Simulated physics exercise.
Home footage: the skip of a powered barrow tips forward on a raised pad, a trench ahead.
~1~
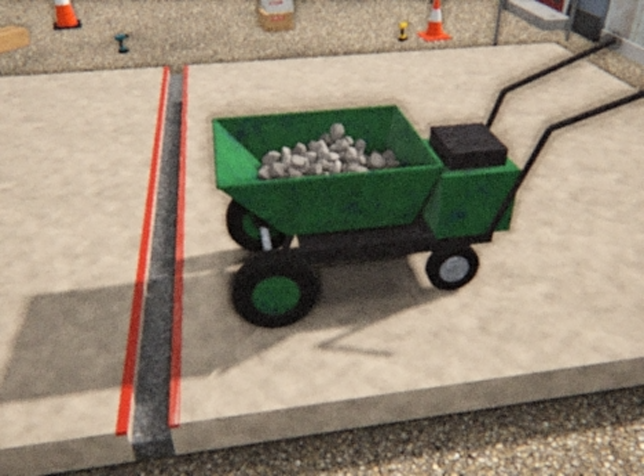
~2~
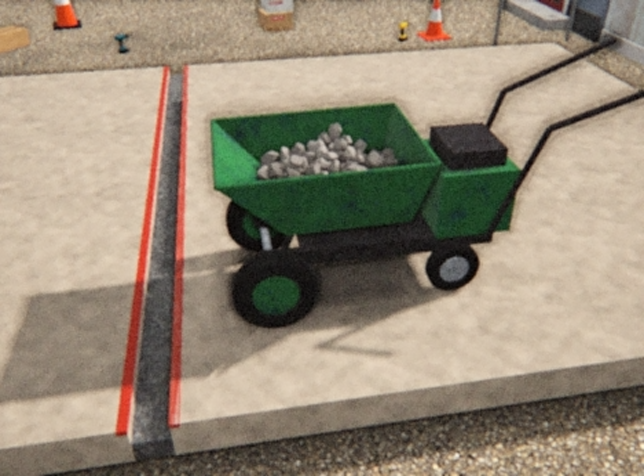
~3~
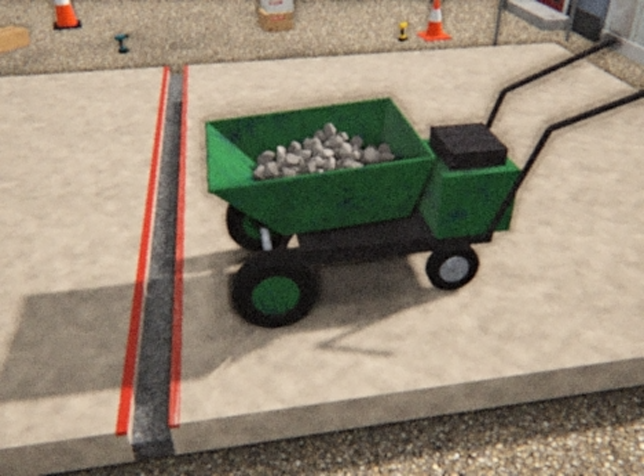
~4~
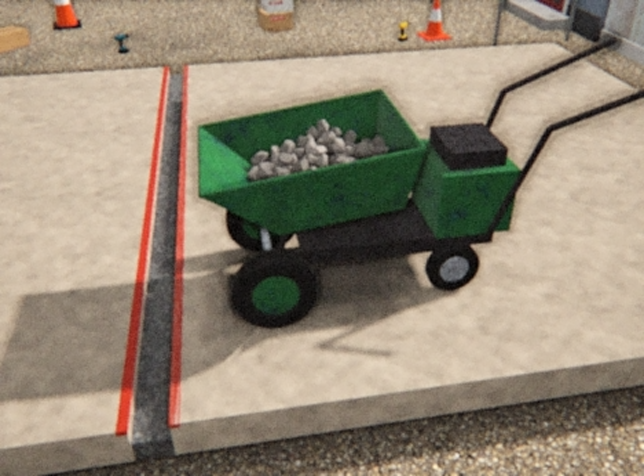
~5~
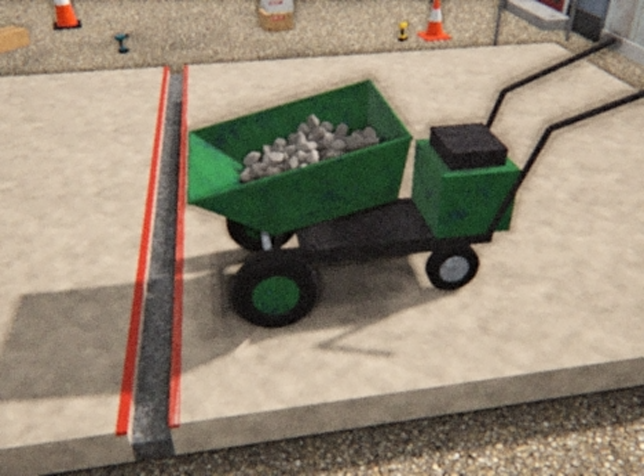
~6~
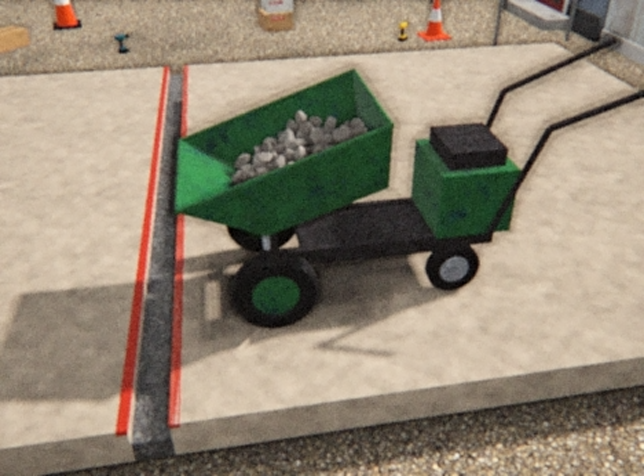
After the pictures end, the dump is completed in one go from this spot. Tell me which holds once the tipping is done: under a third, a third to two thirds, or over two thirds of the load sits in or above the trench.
It is under a third.
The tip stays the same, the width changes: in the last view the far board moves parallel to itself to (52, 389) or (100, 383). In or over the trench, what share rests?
The first try comes out at 100 percent and the second at 60 percent.
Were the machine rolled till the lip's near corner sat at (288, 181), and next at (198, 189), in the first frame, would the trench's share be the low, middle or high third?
Spot 1: In the middle band. Spot 2: Under a third.
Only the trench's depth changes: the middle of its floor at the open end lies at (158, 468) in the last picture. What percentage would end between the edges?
I'd guess close to 20 percent.
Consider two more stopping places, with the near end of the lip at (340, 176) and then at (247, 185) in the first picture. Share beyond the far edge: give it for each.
Around 0 and 50 per cent respectively.
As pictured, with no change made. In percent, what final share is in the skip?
Estimate: Near 10 %.
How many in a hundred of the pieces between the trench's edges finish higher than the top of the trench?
The answer is close to 35 per cent.
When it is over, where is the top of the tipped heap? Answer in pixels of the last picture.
About (115, 292).
Soon after the last picture, skip tipped steeply; all in the skip.
A little later, skip tipped right over; most in the skip; a stray few in or heaped over the trench; a small part beyond it.
Later still, skip tipped right over; a small part in the skip; a small part in or heaped over the trench; most beyond it.
At rest, skip tipped right over; a small part in the skip; a small part in or heaped over the trench; most beyond it.
